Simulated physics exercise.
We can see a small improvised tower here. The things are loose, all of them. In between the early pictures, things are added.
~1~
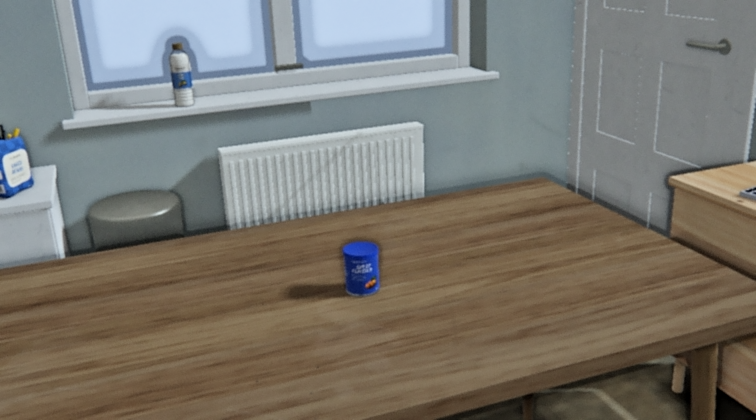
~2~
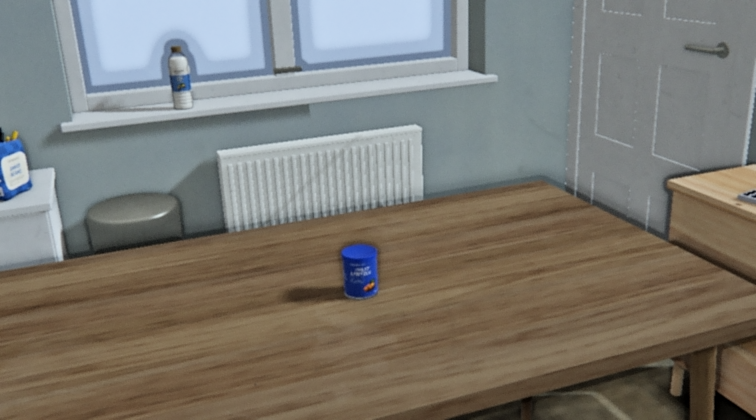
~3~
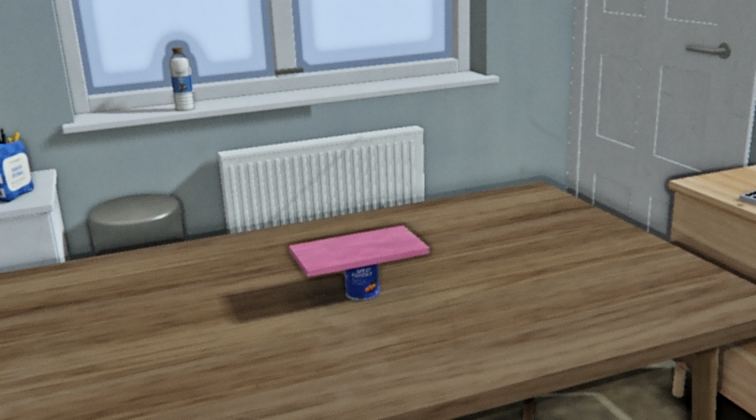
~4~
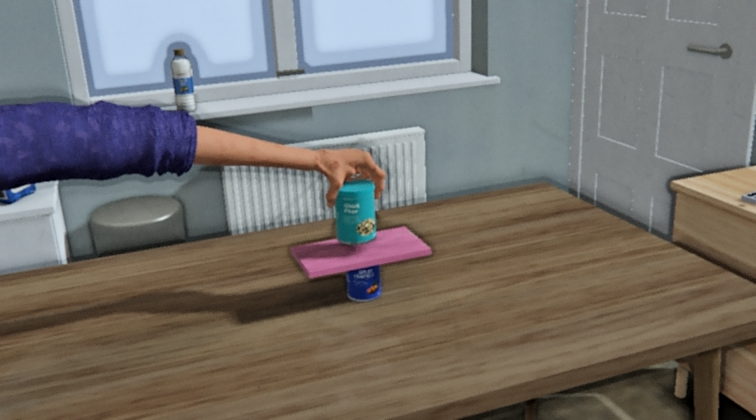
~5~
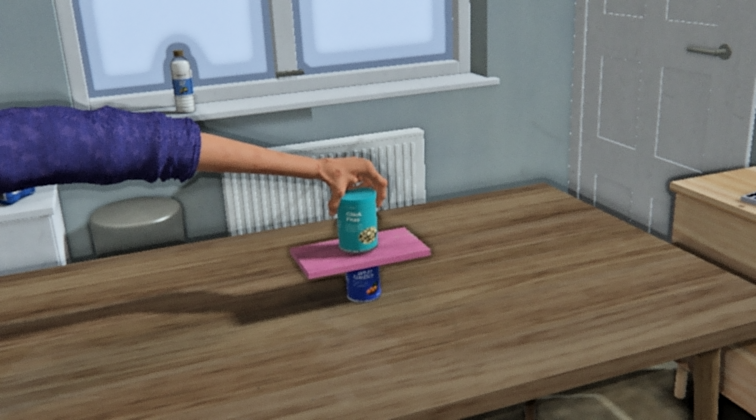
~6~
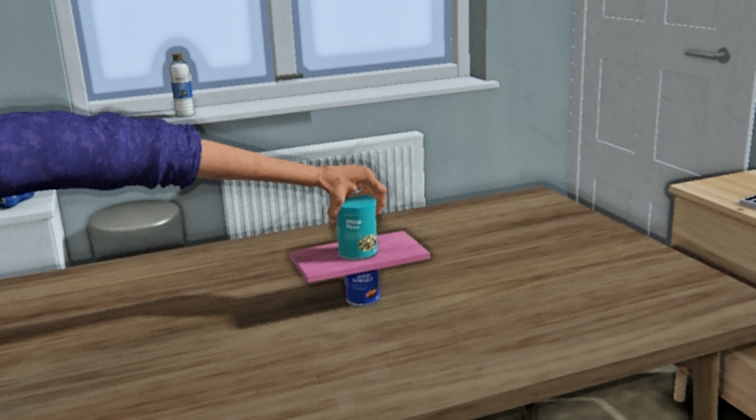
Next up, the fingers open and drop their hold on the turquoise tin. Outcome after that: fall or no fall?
No fall.
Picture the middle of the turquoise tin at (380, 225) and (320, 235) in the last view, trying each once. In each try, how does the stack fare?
In the first case it stays up; in the second case it gives way.
Then, 0.30 s on from there, no change.
Then, 0.70 s on from there, turquoise tin resting near (356, 228).
In the end, all 3 unmoved. At the end, from the last picture's camera, turquoise tin near (356, 228). The stack stays up.
